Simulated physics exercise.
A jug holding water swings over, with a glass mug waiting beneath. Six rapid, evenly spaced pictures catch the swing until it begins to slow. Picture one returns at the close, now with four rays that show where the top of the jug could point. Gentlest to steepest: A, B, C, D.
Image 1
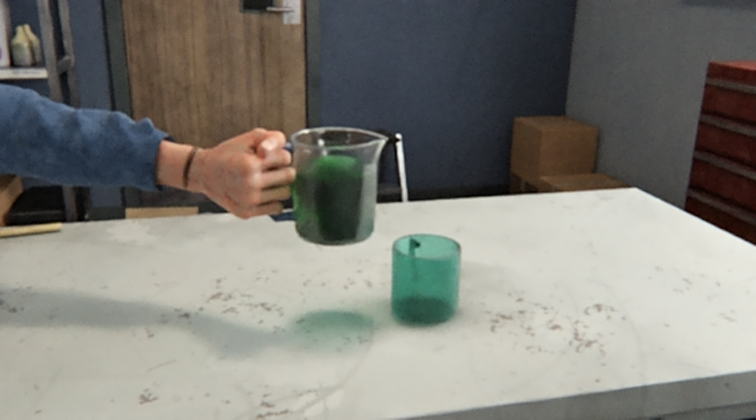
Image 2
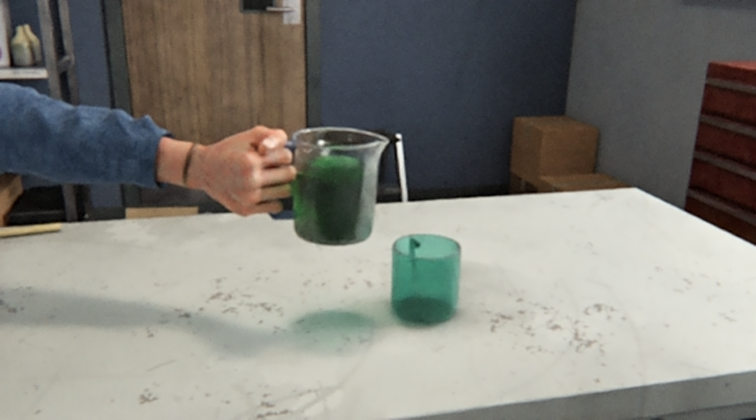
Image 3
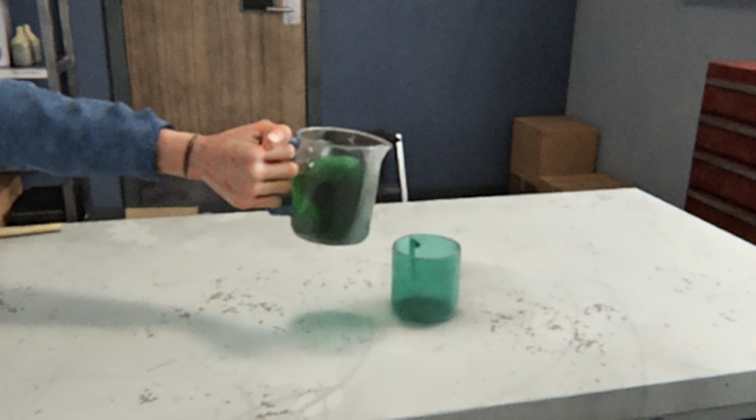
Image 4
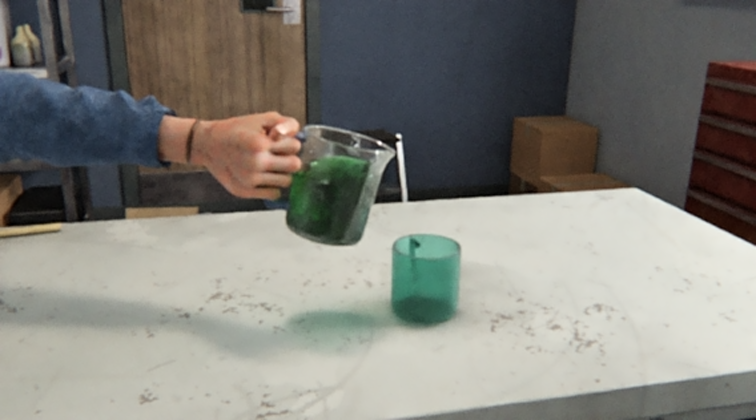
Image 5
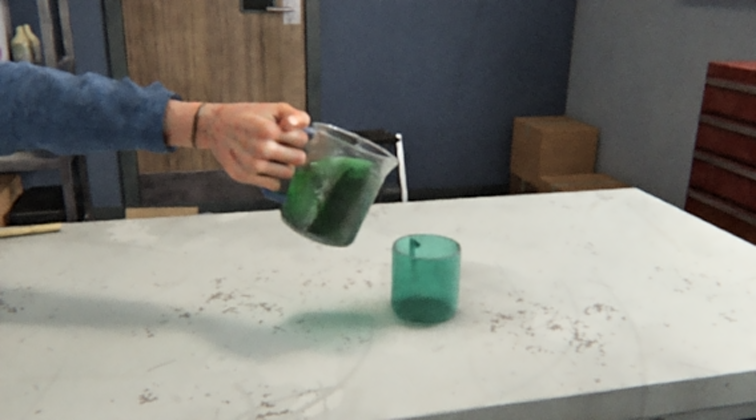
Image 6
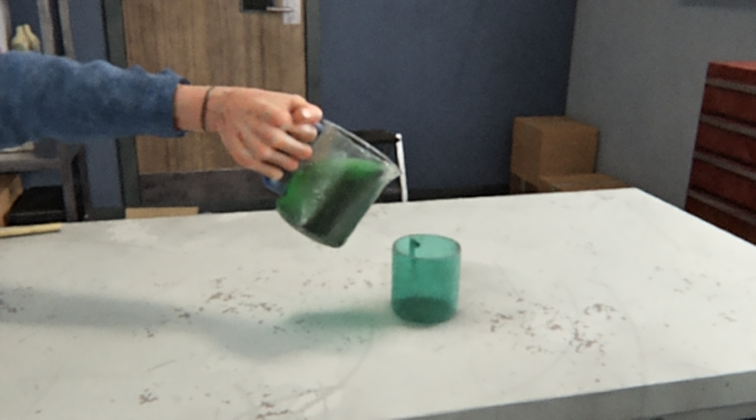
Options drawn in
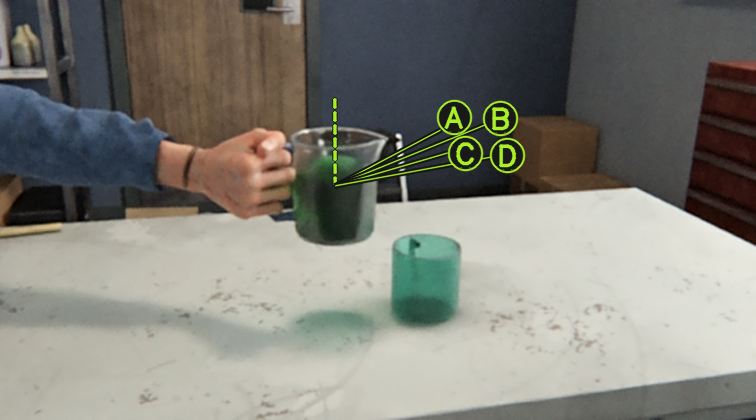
A hand in a blue sleeve reaches in from the left, holding a clear jug of green-looking water above a pale, speckled table, seen from slightly above by a still camera. A green-tinted glass mug stands below and right of the jug, with a wooden door, dark blue wall, cardboard boxes and red drawers behind. The hand holds the jug upright, then steadily tilts it rightward, its lip dipping while nothing pours out.
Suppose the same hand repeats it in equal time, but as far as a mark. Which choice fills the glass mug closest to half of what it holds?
Choose A.
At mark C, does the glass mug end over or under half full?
Over.
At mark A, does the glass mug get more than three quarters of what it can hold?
No, it does not.
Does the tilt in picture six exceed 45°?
No, it does not.
On the marked copy, A at (440, 130); B at (485, 124); C at (447, 152); D at (490, 157).
Choosing A, the glass mug ends with about 49 % of what it can hold.
Choosing B, the glass mug ends with about 64 % of what it can hold.
Choosing C, the glass mug ends with about 78 % of what it can hold.
Choosing D, the glass mug ends with about 87 % of what it can hold; 4 % of the water is spilt.
